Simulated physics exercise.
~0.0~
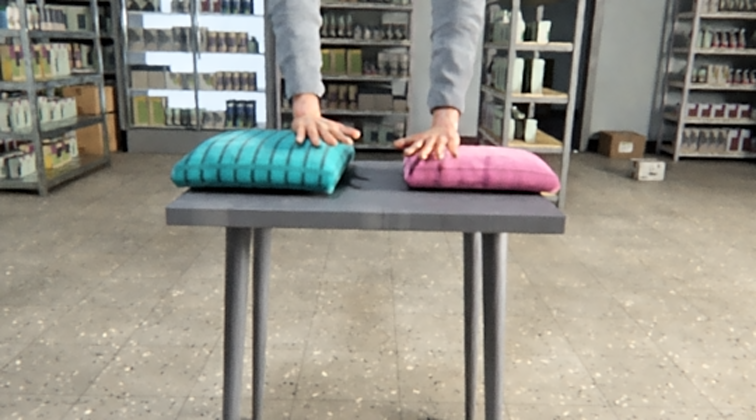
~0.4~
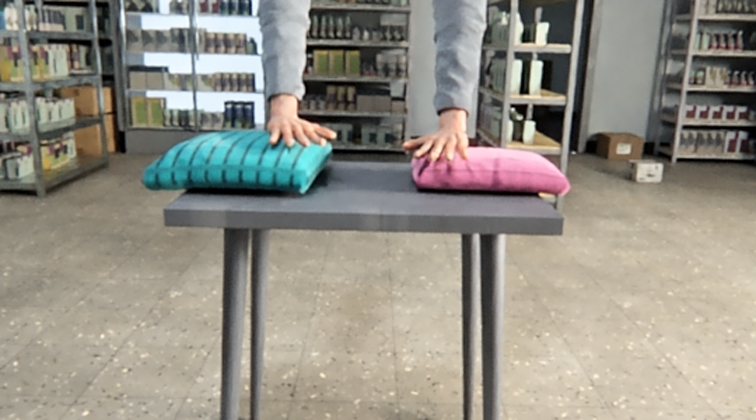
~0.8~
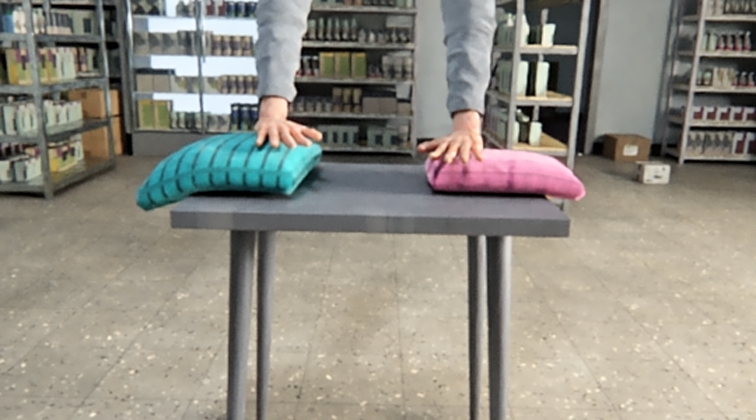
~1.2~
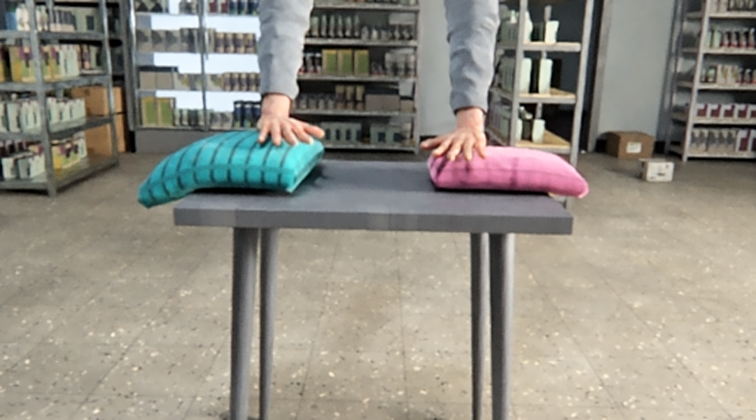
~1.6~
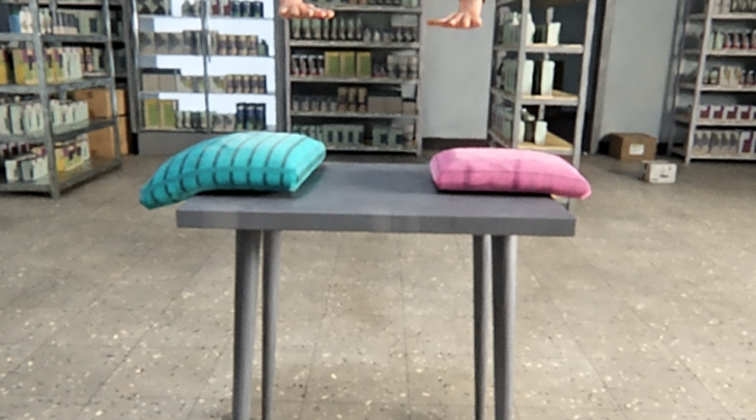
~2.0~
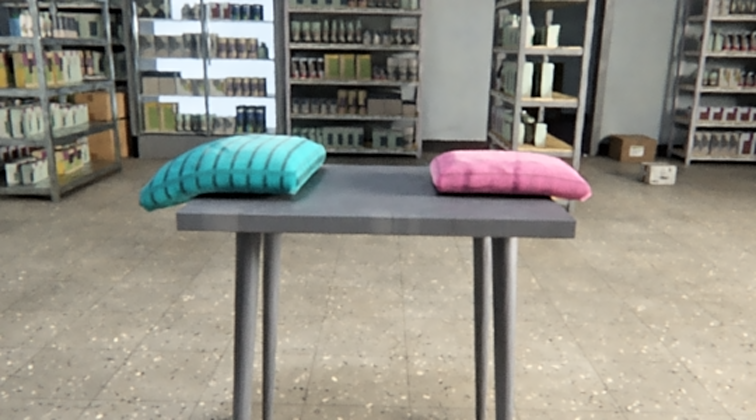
In this clip, two hands slide a turquoise cushion to the left and a pink sack to the right on a low gray table, then lift away out of view, leaving both resting near opposite ends of the tabletop.
